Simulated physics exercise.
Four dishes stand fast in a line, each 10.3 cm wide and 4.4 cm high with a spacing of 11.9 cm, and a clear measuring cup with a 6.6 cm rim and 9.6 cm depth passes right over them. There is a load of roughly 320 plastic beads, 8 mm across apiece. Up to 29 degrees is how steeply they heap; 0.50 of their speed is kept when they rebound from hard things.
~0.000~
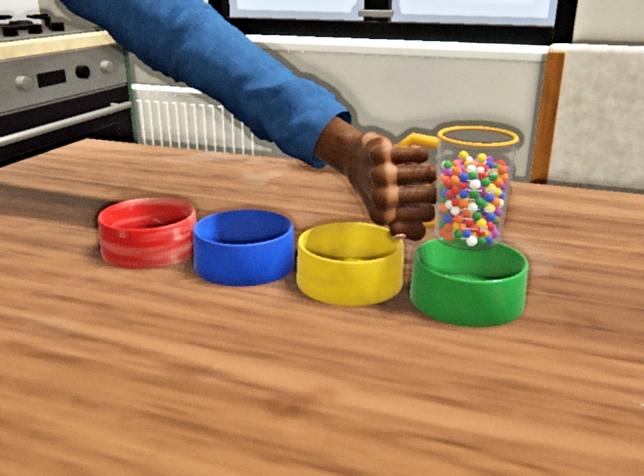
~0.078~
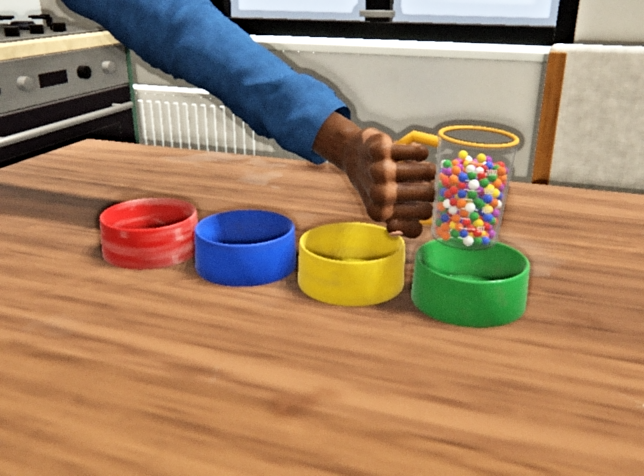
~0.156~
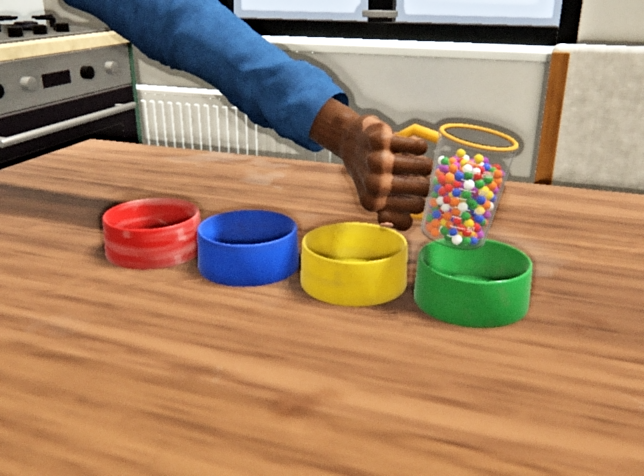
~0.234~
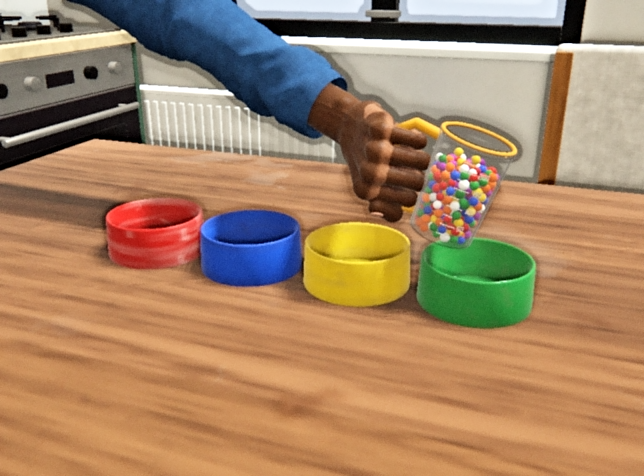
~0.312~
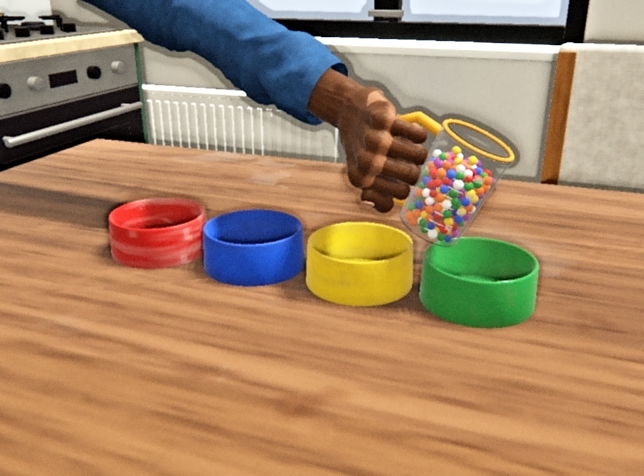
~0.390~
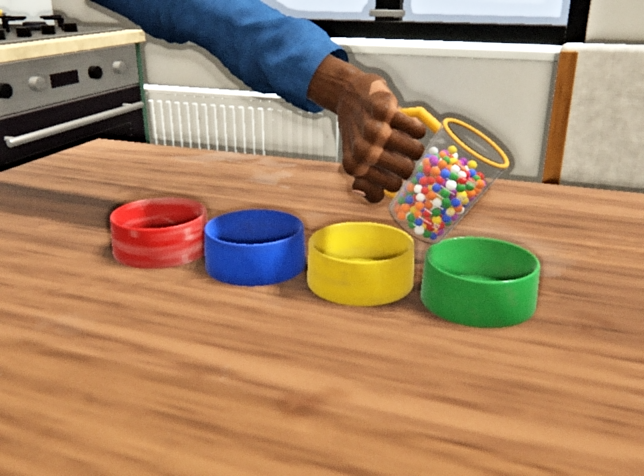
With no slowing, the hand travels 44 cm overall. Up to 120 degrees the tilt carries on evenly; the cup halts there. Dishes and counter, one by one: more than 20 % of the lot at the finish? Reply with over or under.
Red under, blue under, green under, yellow over, counter under.
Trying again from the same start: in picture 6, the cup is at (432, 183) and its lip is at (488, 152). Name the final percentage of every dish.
Then red 0, blue 90, green 0, and yellow 0.
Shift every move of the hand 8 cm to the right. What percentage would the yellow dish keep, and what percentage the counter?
Yellow 0; counter 0.
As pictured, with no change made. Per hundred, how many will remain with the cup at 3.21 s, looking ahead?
0 %.
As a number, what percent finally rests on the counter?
Close to 10 per cent, give or take.
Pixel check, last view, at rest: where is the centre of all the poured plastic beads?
Somewhere around (369, 267) in the final frame.
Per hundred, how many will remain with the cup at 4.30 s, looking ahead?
0 per cent.
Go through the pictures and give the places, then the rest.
In the first picture, cup at (472, 188), tilt 0 degrees, lip at (517, 140), moved 0.0 cm; middle of the pieces at (473, 200); green dish at (470, 258); yellow dish at (351, 242); blue dish at (244, 227); red dish at (148, 214).
In the second picture, cup at (471, 188), tilt 2 degrees, lip at (517, 141), moved 0.3 cm; middle of the pieces at (471, 200).
In the third picture, cup at (465, 188), tilt 9 degrees, lip at (516, 146), moved 1.0 cm; middle of the pieces at (464, 199).
In the fourth picture, cup at (459, 187), tilt 16 degrees, lip at (515, 152), moved 1.9 cm; middle of the pieces at (457, 198).
In the fifth picture, cup at (453, 185), tilt 24 degrees, lip at (512, 158), moved 2.7 cm; middle of the pieces at (449, 196).
In the sixth picture, cup at (445, 184), tilt 31 degrees, lip at (507, 165), moved 3.6 cm; middle of the pieces at (439, 194); green dish at (482, 259); yellow dish at (361, 242); blue dish at (254, 227); red dish at (159, 213). The cup turns about 95 degrees a second and travels 11 cm a second.
Then, at 2.08 s, tilt 120 degrees; cup holds 0 %, yellow 90 %.
After 3.21 s, tilt 120 degrees; cup holds 0 %, yellow 90 %.
After 4.30 s, tilt 120 degrees; cup holds 0 %, yellow 90 %.
By 4.6 s all is still; red 0 %, blue 0 %, green 0 %, yellow 90 %, counter 10 %.
